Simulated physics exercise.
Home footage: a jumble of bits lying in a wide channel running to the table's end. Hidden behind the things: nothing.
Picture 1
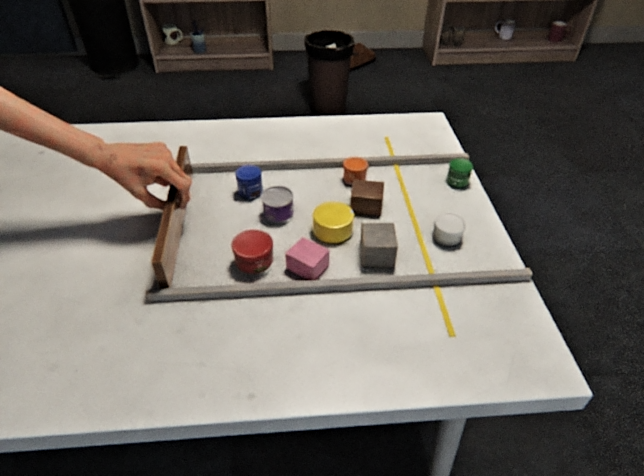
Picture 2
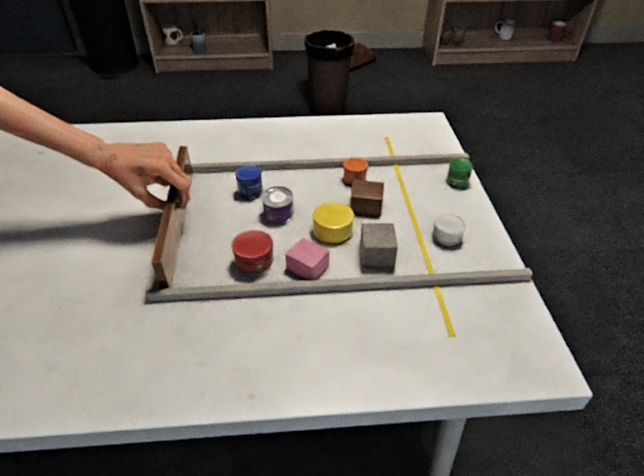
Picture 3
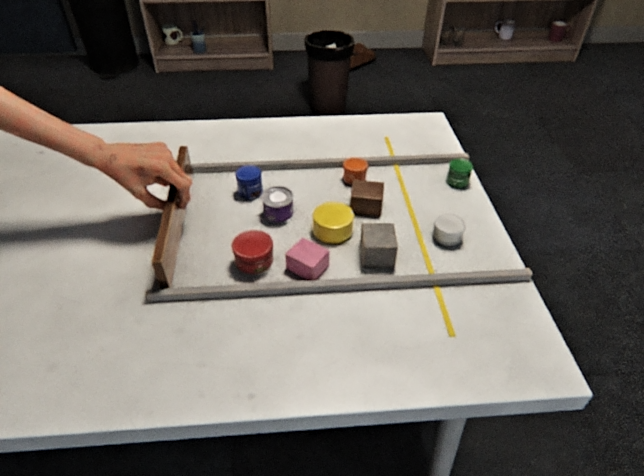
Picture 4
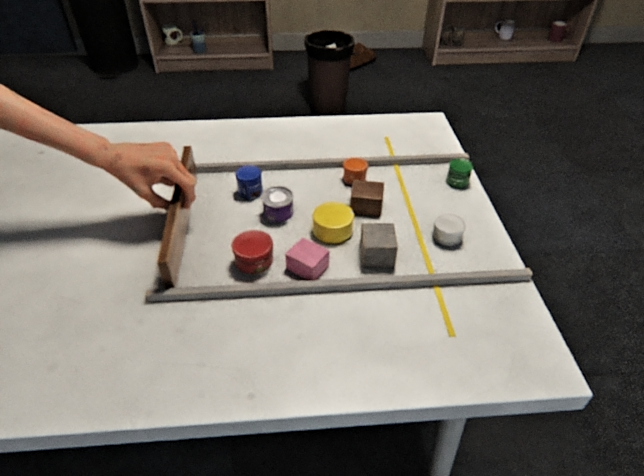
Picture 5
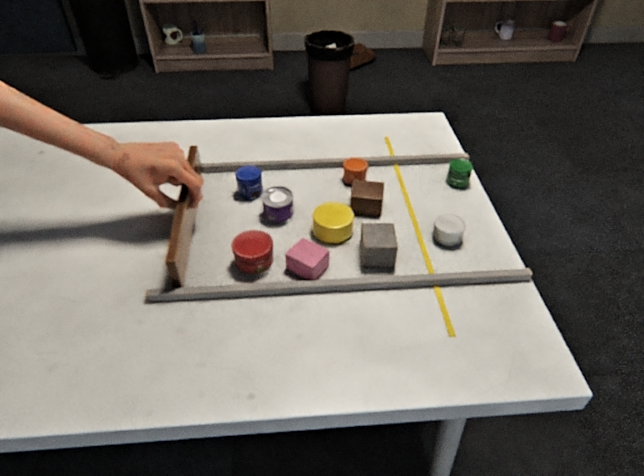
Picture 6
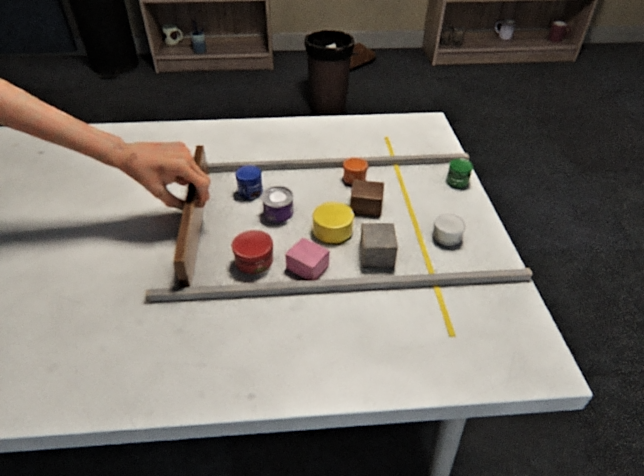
On a white tabletop, a hand sliding a wooden board slightly right between two rails towards colourful tubs and blocks, which stay still.
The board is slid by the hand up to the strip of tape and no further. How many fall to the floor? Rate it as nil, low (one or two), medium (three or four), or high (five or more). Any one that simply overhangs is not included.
Nil.
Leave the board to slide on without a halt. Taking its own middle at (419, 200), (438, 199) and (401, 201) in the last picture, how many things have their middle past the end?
Respectively, 1, 1 and 0.
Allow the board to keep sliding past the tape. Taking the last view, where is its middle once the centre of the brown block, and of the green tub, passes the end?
The middle is at (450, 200) when it's the brown block, and at (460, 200) when it's the green tub.
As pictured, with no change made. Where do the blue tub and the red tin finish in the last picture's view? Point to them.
Going in order: First (416, 177), then (445, 243).
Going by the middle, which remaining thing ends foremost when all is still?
White pot.
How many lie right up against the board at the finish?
5 in contact.
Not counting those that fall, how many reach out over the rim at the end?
The total comes out at 1.
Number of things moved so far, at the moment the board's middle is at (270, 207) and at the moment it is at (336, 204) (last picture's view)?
It comes to 4 for the first spot, 8 for the other.
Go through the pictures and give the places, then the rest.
The first picture shows green tub (459, 173); white pot (448, 230); brown block (367, 198); board (175, 211); tape (412, 215).
The second picture shows white pot (448, 230); grey block (378, 245).
The third picture shows brown block (367, 198); orange tin (355, 172).
The fourth picture shows green tub (459, 174); red tin (253, 253).
The fifth picture shows white pot (448, 230); blue tub (250, 183).
The sixth picture shows green tub (459, 174); white pot (448, 230); brown block (367, 198); board (194, 210); tape (412, 215).
Soon after, none off yet; green tub at rest near (459, 174); white pot at rest near (448, 230); brown block at rest near (367, 198).
In the end, the number that fall off is zero.
